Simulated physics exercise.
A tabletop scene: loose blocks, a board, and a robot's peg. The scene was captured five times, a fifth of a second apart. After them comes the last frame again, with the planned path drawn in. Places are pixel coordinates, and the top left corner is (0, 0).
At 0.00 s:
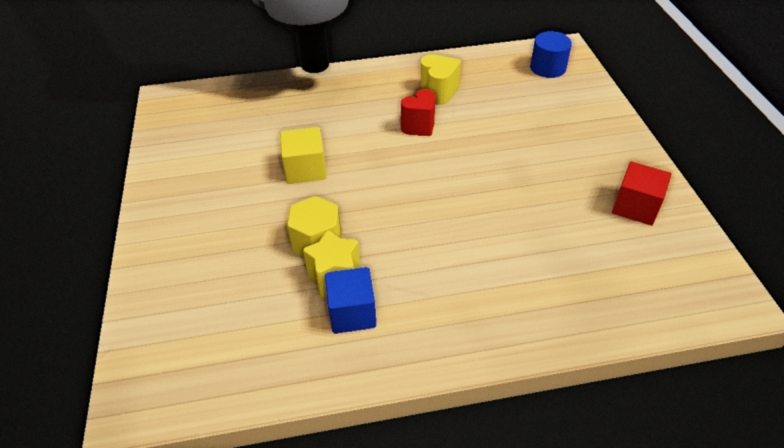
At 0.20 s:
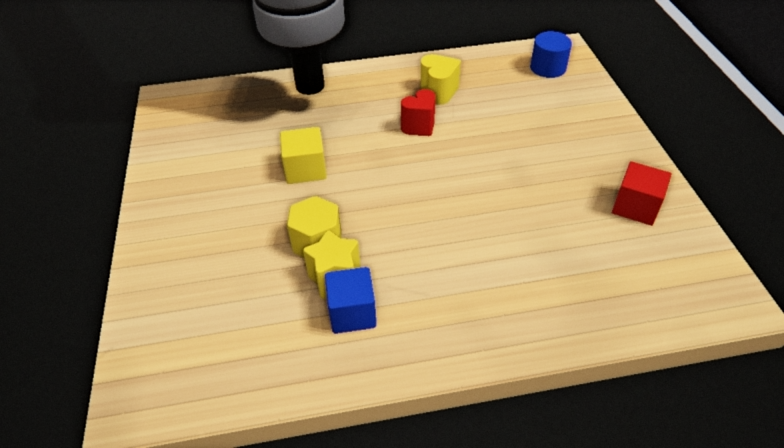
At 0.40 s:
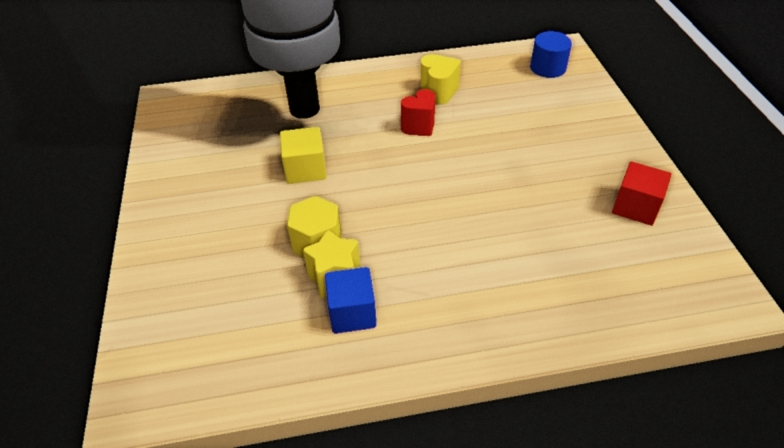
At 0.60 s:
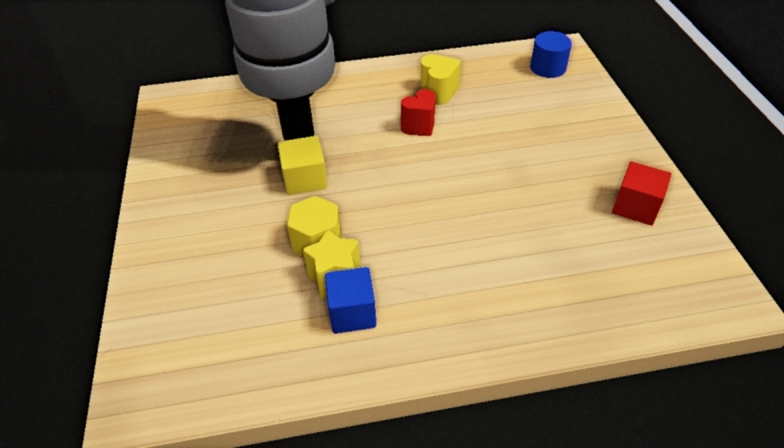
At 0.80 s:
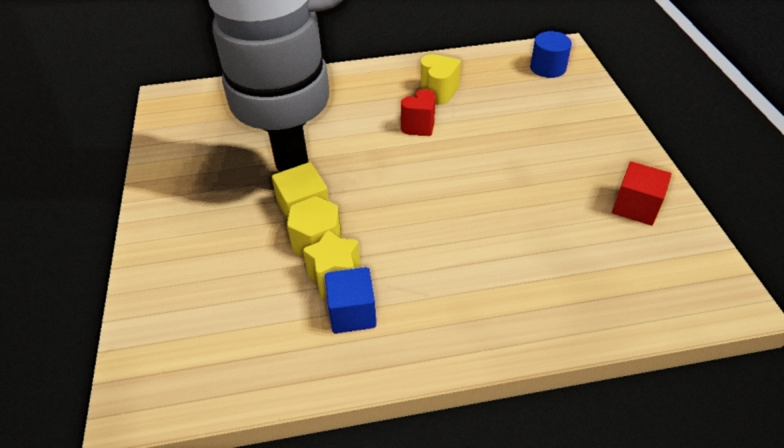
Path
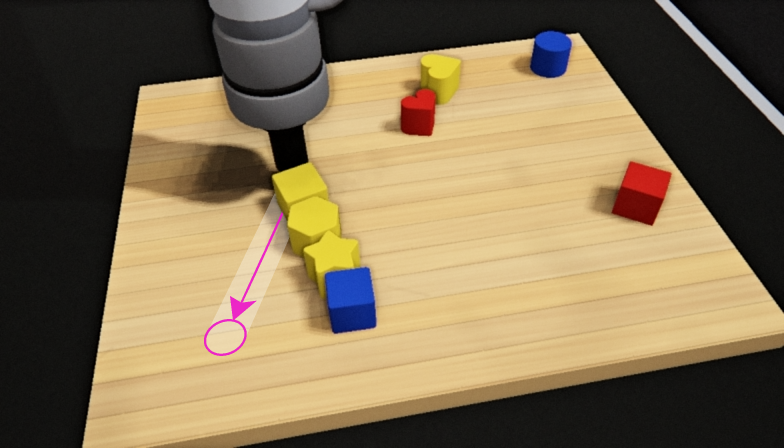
A light wooden board on a dark surface is seen from above at an angle, and the camera stays still. A yellow cube, hexagon and star and a blue cube run down left of centre, with yellow and red hearts and a blue cylinder toward the top and a red cube at right. A grey robot arm moves its black peg downward and slightly left, pushing the yellow cube to the hexagon.
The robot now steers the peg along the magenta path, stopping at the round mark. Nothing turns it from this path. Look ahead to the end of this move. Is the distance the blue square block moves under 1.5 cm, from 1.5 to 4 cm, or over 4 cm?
Covers 1.5 to 4 cm.
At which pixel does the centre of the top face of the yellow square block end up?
Its top middle is near (298, 231).
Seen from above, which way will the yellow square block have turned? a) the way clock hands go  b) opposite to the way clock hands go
b - opposite to the way clock hands go.
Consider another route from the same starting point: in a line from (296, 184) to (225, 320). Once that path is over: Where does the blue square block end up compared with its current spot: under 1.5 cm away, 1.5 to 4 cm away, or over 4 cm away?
It moves between 1.5 and 4 cm.
The line goes straight from (296, 184) to (225, 337).
What follows on the original path. One third of the way, peg at (271, 209); yellow square block at (297, 223), turned 40° anticlockwise; yellow six-sided block at (338, 241), turned 35° anticlockwise; yellow star at (364, 273), turned 25° clockwise; blue square block at (362, 314), turned 30° clockwise.
Two thirds of the way, peg at (247, 259); yellow square block at (298, 231), turned 50° anticlockwise; yellow six-sided block at (344, 243), turned 45° anticlockwise; yellow star at (370, 277), turned 30° clockwise; blue square block at (364, 317), turned 30° clockwise.
At the end, peg at (218, 318); yellow square block at (298, 231), turned 50° anticlockwise; yellow six-sided block at (344, 243), turned 45° anticlockwise; yellow star at (370, 277), turned 30° clockwise; blue square block at (364, 317), turned 30° clockwise.
